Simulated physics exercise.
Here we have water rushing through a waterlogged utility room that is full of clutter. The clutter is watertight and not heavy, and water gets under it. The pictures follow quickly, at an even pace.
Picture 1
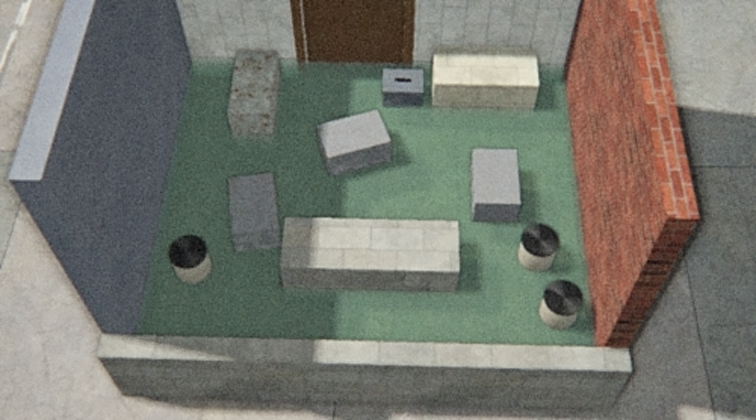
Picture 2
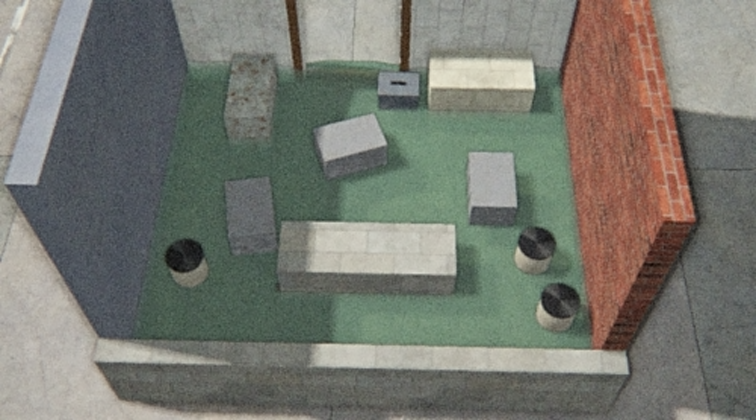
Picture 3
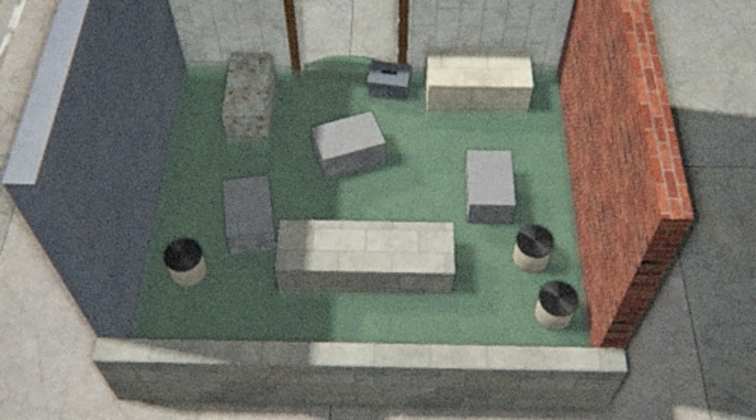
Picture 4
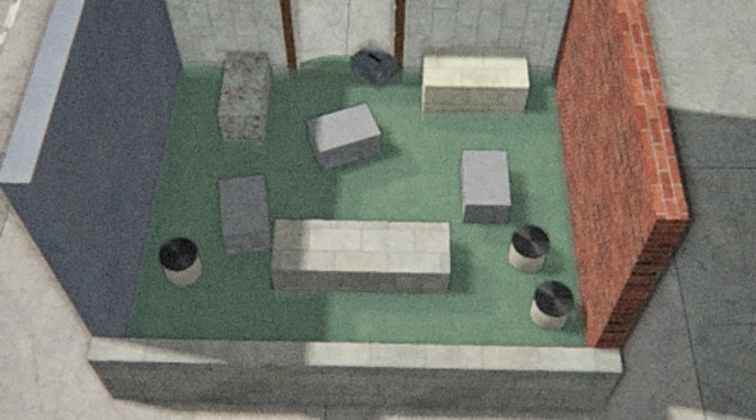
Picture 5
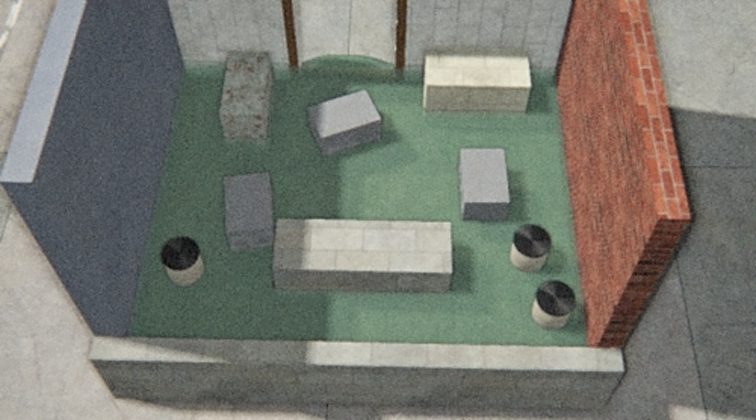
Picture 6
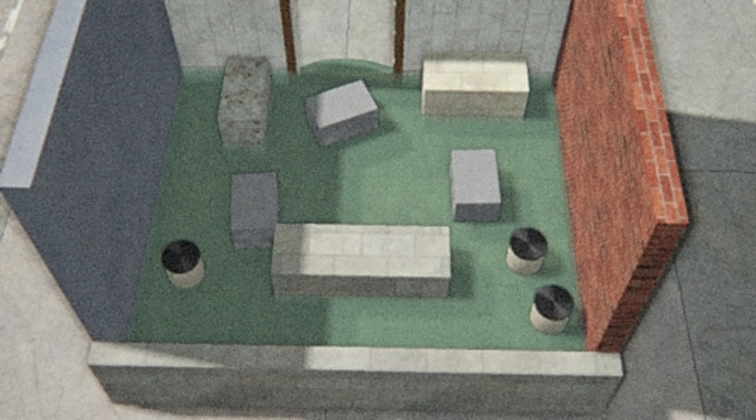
In a walled room, the brown door vanishes, a small box leaves, and grey blocks shift slightly.
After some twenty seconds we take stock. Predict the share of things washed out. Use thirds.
It is two thirds or more.
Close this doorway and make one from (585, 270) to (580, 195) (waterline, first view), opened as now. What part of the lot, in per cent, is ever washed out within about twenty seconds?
I make it 70 per cent.
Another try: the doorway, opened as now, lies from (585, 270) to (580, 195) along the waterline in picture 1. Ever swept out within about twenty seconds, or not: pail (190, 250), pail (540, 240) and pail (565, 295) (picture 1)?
In turn: Still in, washed out, through.
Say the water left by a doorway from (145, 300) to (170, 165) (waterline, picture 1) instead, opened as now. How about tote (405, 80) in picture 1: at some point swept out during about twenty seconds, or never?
Answer: Left behind.
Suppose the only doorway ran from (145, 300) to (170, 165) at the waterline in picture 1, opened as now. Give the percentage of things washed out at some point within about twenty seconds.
I make it 90 per cent.
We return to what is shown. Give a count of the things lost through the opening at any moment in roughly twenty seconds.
I count 6.
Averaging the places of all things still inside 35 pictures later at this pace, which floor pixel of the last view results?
At about (397, 150).
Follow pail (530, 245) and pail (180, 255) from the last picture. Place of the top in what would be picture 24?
Near (485, 168) and (213, 185).
A moment on, 2 of 7 are out; 5 afloat.
Next, 4 of 7 are out; 3 afloat.
Later, 4 of 7 are out; 3 afloat.
In the end, 6 of 7 are out; 1 afloat.
